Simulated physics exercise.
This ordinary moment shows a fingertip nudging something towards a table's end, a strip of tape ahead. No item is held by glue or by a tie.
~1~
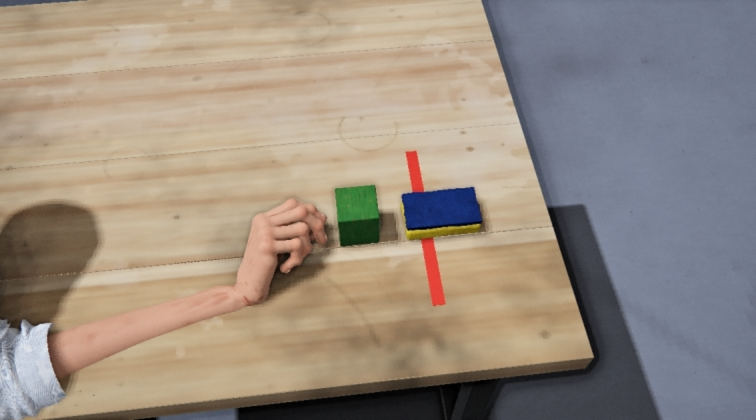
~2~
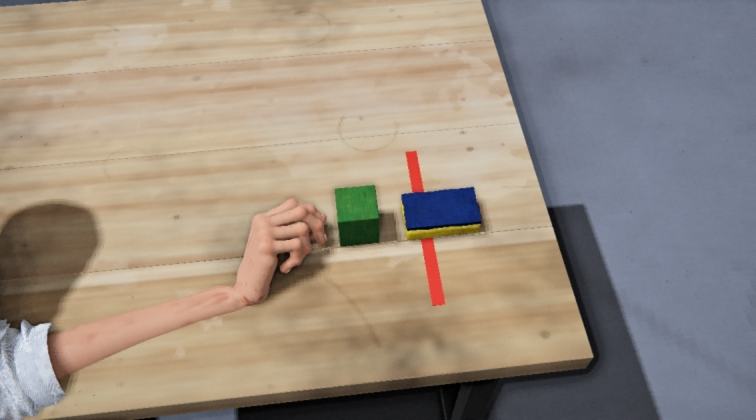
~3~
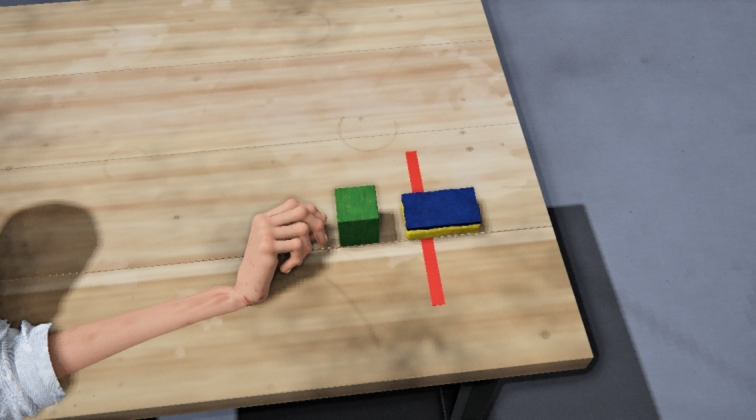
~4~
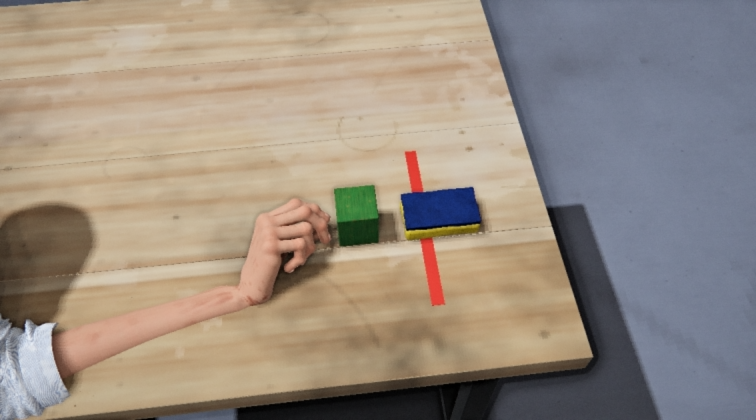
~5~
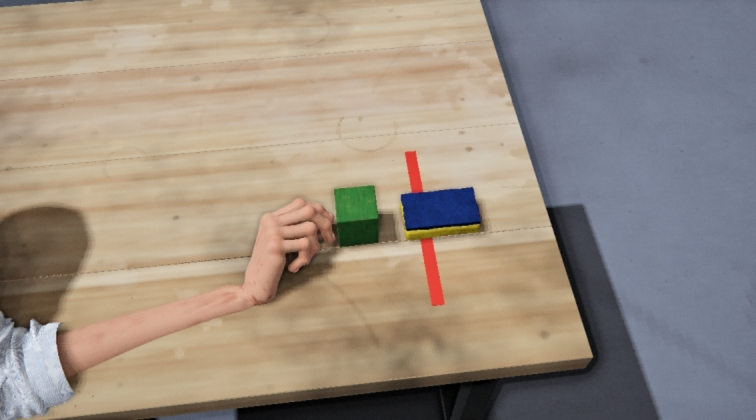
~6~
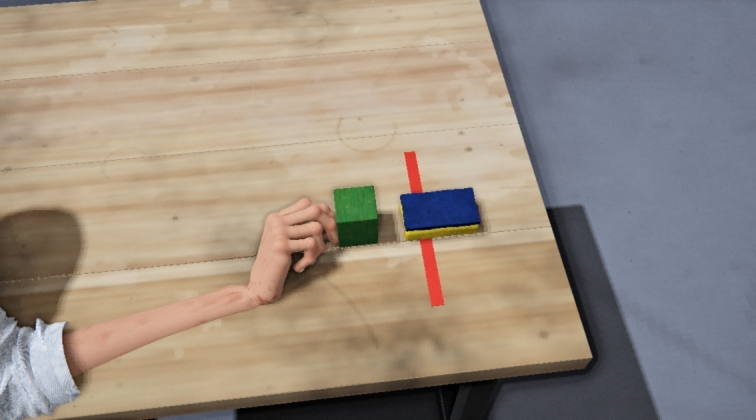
In this clip, a hand on a wooden table inches slightly right until its fingers reach a green block, which barely moves, while a blue-topped yellow sponge rests motionless across a strip of red tape to the right.
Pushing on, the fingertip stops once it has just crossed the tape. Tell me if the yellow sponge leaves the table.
So the yellow sponge remains on the tabletop, as it turns out.
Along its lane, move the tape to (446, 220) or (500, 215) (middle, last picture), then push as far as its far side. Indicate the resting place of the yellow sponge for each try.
It comes to rest at (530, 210) and (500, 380).
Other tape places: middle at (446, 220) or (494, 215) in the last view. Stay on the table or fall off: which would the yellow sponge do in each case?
Note - try 1 safe on top, try 2 lost over the side.
Then, 0.78 s later than the last frame, yellow sponge shifted a little near (465, 212).
Then, 1.28 s later than the last frame, yellow sponge shifted about its own width near (499, 208).
When it is over, the yellow sponge is still on the table, near (506, 208).
